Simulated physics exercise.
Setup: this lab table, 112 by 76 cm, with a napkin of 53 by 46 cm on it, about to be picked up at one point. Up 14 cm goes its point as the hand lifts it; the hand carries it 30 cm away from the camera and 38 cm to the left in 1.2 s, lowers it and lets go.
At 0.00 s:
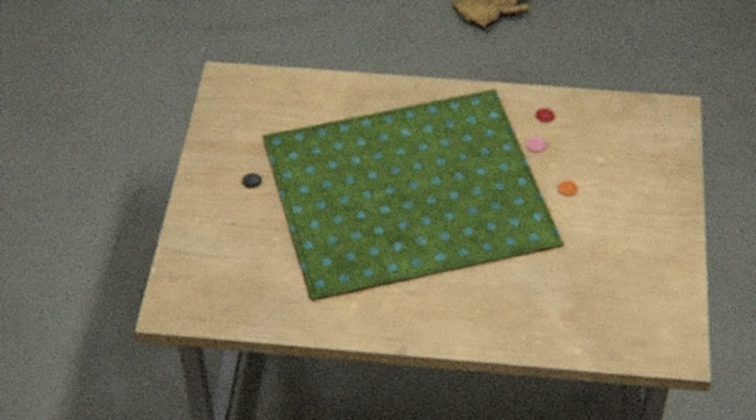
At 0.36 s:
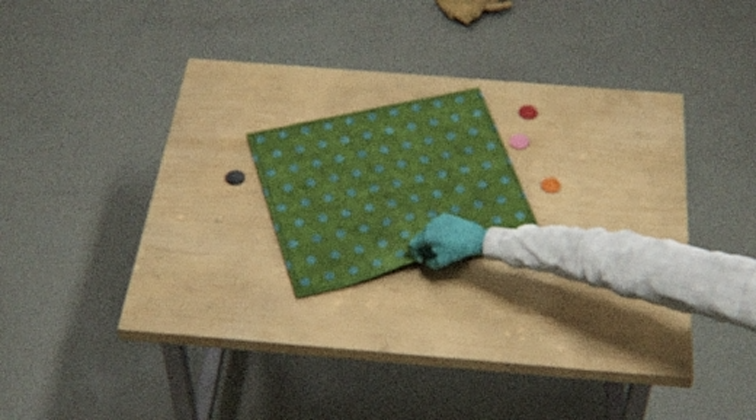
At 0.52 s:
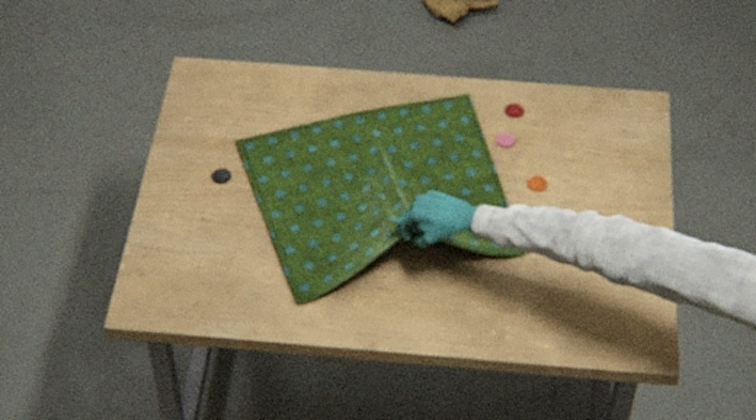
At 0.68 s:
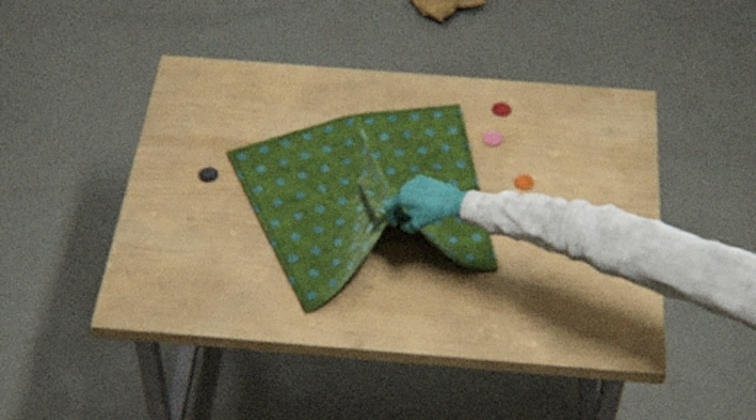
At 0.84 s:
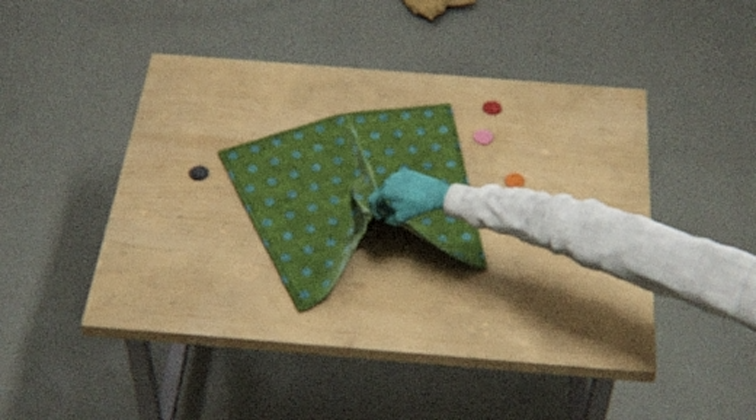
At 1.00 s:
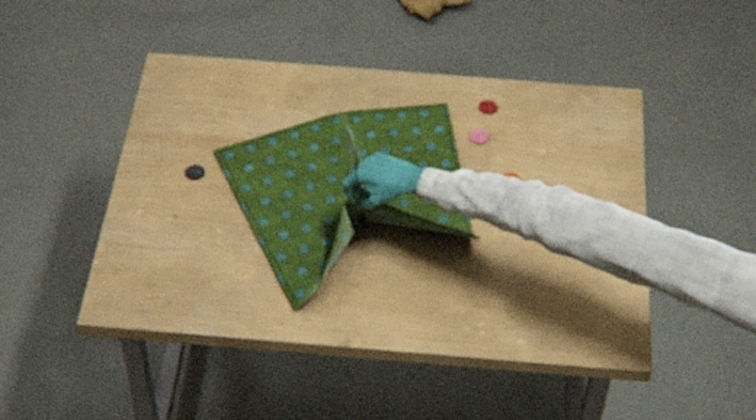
A teal-gloved hand in a white sleeve reaches in from the right over a pale wooden table, seen from above at an angle on a grey floor. A green cloth with blue dots lies between a black disc at left and red, pink and orange discs at right. The hand pinches its near edge, lifts it into folds and draws it leftward and away, while the view shifts slightly.
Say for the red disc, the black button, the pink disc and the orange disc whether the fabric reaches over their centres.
One by one: The red disc is visible, the black button is hidden, the pink disc is visible, the orange disc is visible.
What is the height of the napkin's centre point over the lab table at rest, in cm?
About 2 cm up.
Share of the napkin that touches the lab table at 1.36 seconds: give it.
Contact share: Approx. 55 percent.
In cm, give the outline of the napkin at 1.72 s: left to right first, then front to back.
Some 52 cm across and 38 cm deep.
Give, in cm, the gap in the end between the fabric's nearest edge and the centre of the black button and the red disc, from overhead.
Roughly 4 cm, then 19 cm.
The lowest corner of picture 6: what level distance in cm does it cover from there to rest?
Roughly 40 centimetres.
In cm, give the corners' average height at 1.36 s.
Roughly 0 centimetres.
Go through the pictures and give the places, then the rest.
The first picture shows red disc (545, 114); black button (252, 180); pink disc (536, 144); orange disc (568, 188); napkin corners (311, 300) (263, 136) (495, 90) (564, 245); highest point 0 cm, lowest 0 cm.
The second picture shows napkin corners (297, 299) (247, 135); grip (423, 259); highest point 4 cm, lowest 0 cm.
The third picture shows napkin corners (297, 305) (236, 142); grip (410, 237); highest point 10 cm, lowest 0 cm.
The fourth picture shows napkin corners (306, 313) (227, 153); grip (398, 223); highest point 14 cm, lowest 0 cm.
The fifth picture shows napkin corners (299, 313) (218, 152); grip (382, 216); highest point 14 cm, lowest 0 cm.
The sixth picture shows napkin corners (295, 310) (214, 152) (447, 105) (481, 239); grip (356, 200); highest point 14 cm, lowest 0 cm.
After 1.4 s, 55 % of it is down, spanning 49 by 47 cm, above no small thing.
After 1.7 s, 45 % of it is down, spanning 52 by 37 cm, above no small thing.
After 2.1 s, 45 % of it is down, spanning 54 by 35 cm, above black button.
After 2.4 s, 50 % of it is down, spanning 54 by 35 cm, above black button.
After 3.4 s, 50 % of it is down, spanning 55 by 35 cm, above black button.
